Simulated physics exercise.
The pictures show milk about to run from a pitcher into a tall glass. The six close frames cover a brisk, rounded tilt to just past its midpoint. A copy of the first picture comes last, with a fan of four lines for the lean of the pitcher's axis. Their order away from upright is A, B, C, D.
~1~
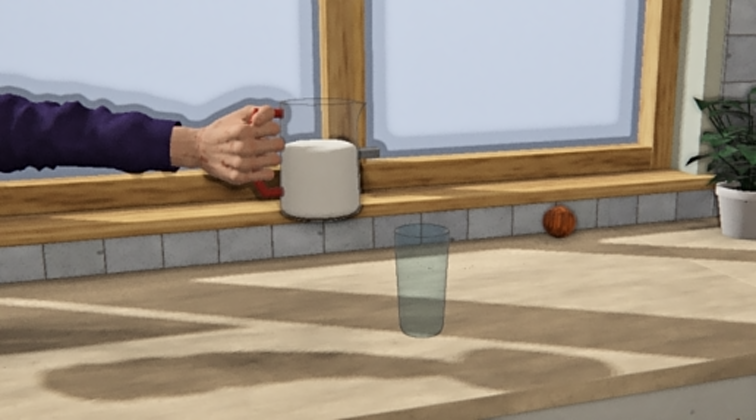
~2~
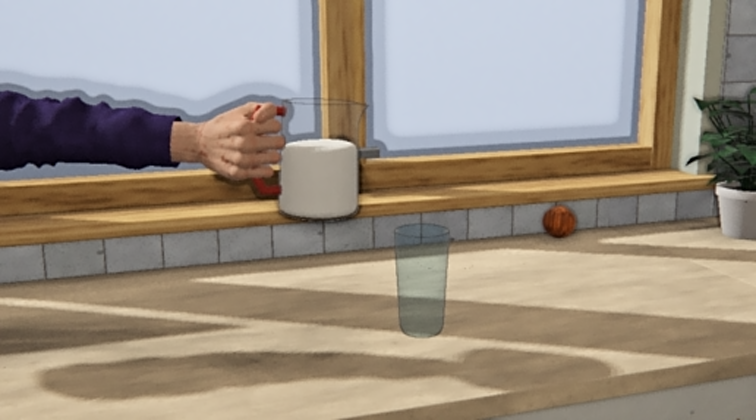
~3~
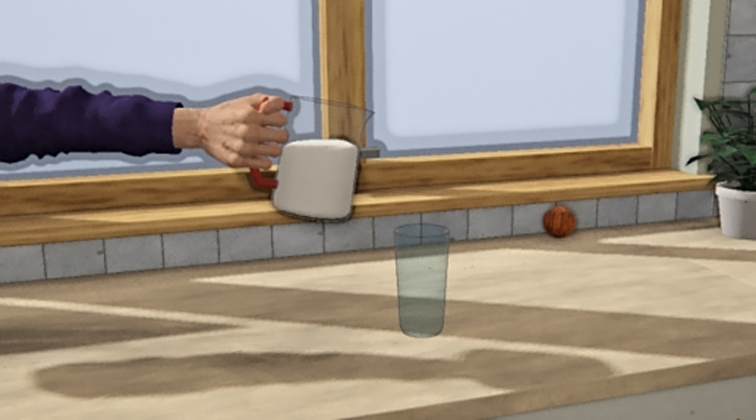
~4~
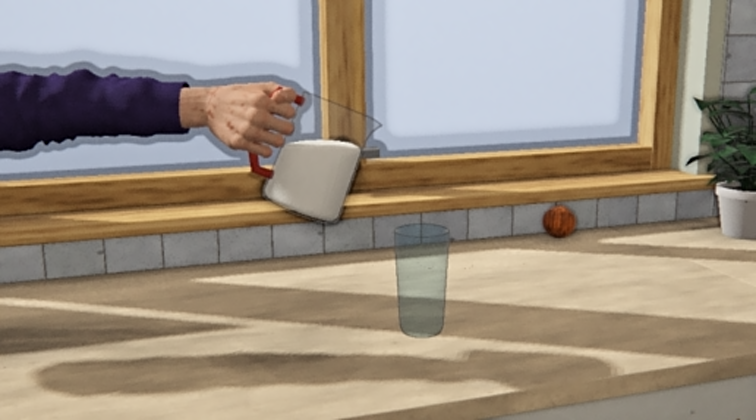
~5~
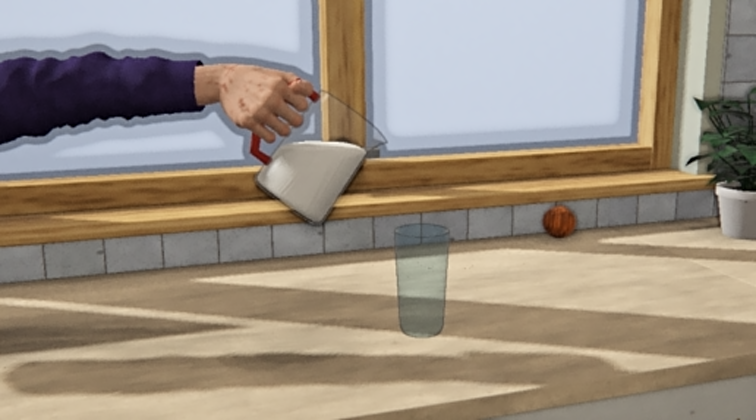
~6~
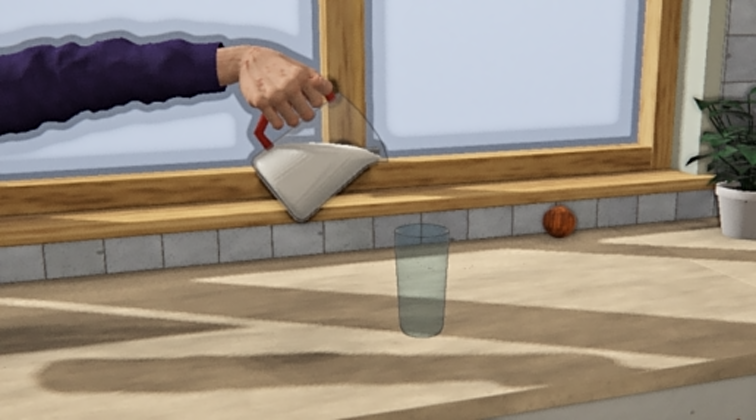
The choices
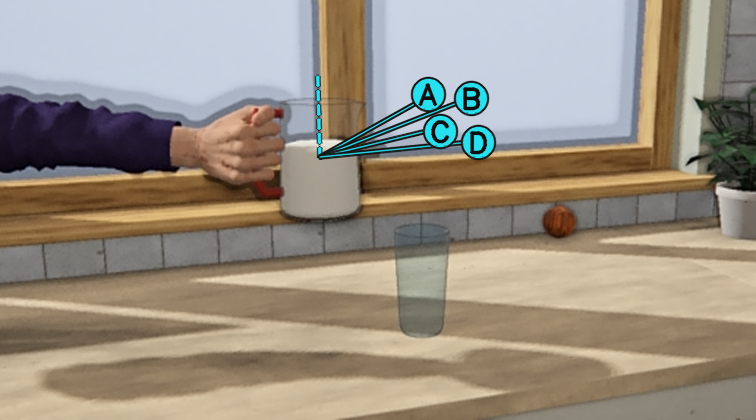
A hand in a purple sleeve held a clear pitcher of milk upright by its red handle, then tilted it steadily rightward above a tall glass on the counter, with no milk leaving it.
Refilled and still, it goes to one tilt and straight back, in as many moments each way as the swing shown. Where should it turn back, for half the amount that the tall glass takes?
B works best here.
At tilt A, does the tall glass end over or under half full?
Under.
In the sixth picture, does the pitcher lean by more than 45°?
Yes, it does.
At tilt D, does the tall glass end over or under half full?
Over.
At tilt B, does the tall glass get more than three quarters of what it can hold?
No, less.
On the marked copy, A at (414, 104); B at (455, 103); C at (422, 132); D at (461, 142).
With A, the tall glass ends with about 28 % of what it can hold.
With B, the tall glass ends with about 51 % of what it can hold.
With C, the tall glass ends with about 75 % of what it can hold.
With D, the tall glass ends with about 91 % of what it can hold; 5 % of the milk is spilt.
